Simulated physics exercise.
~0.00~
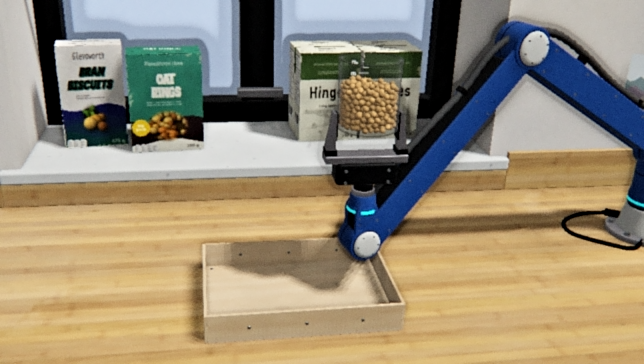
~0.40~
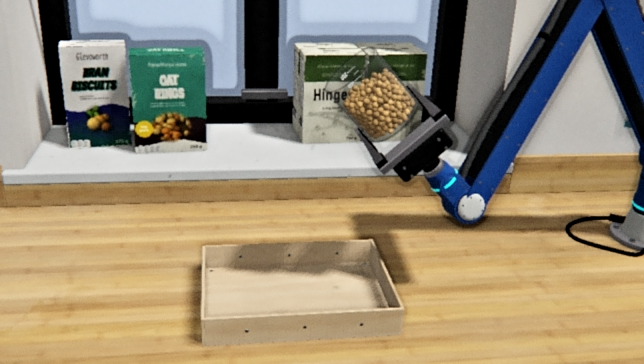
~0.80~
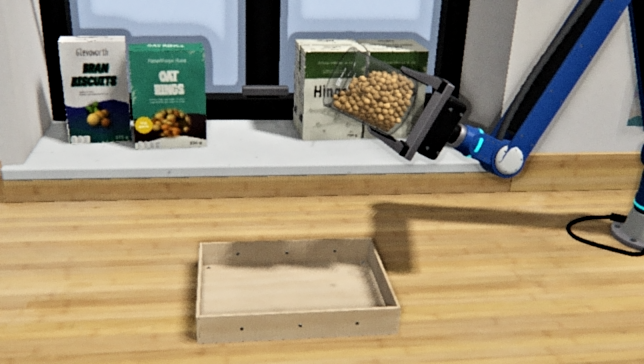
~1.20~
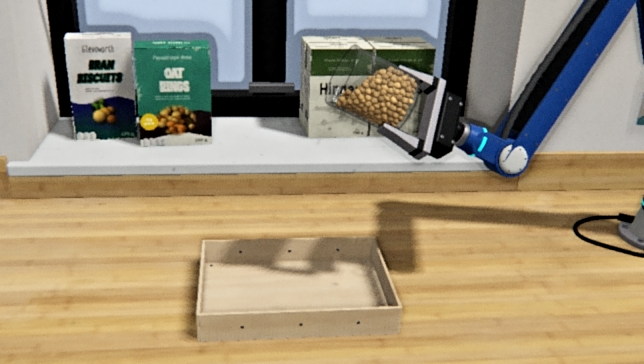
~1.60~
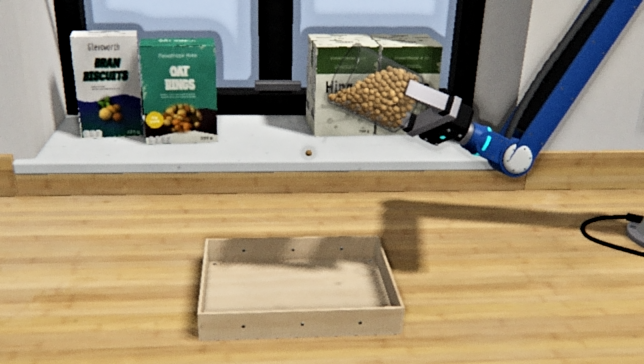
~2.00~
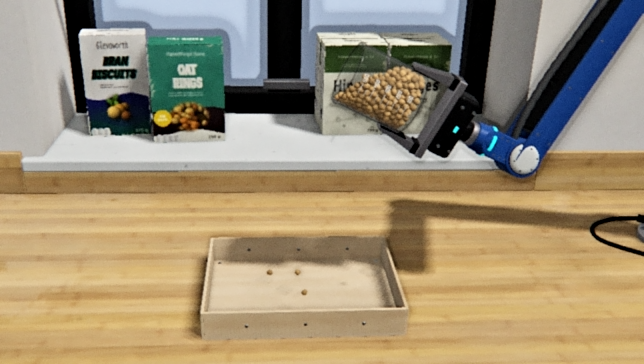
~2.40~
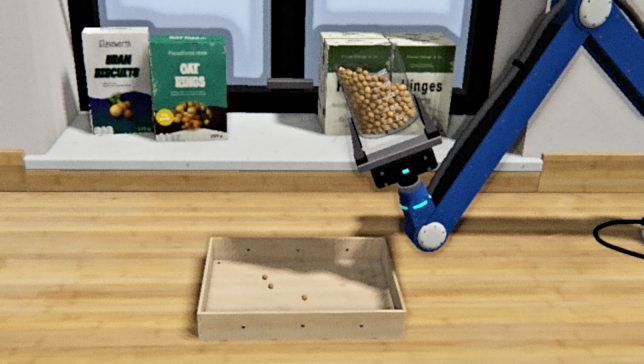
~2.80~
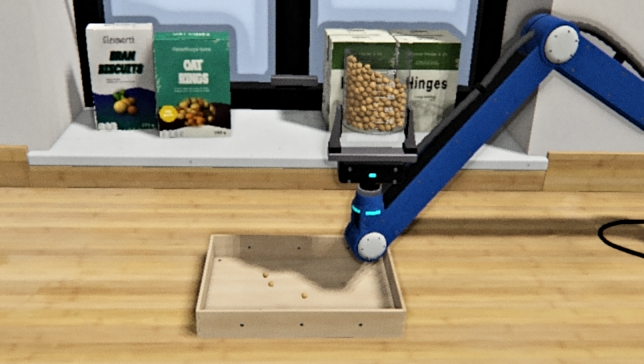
Blue robot arm tipping a clear cup of chickpeas onto its side, dropping a few into a wooden tray, then righting it.
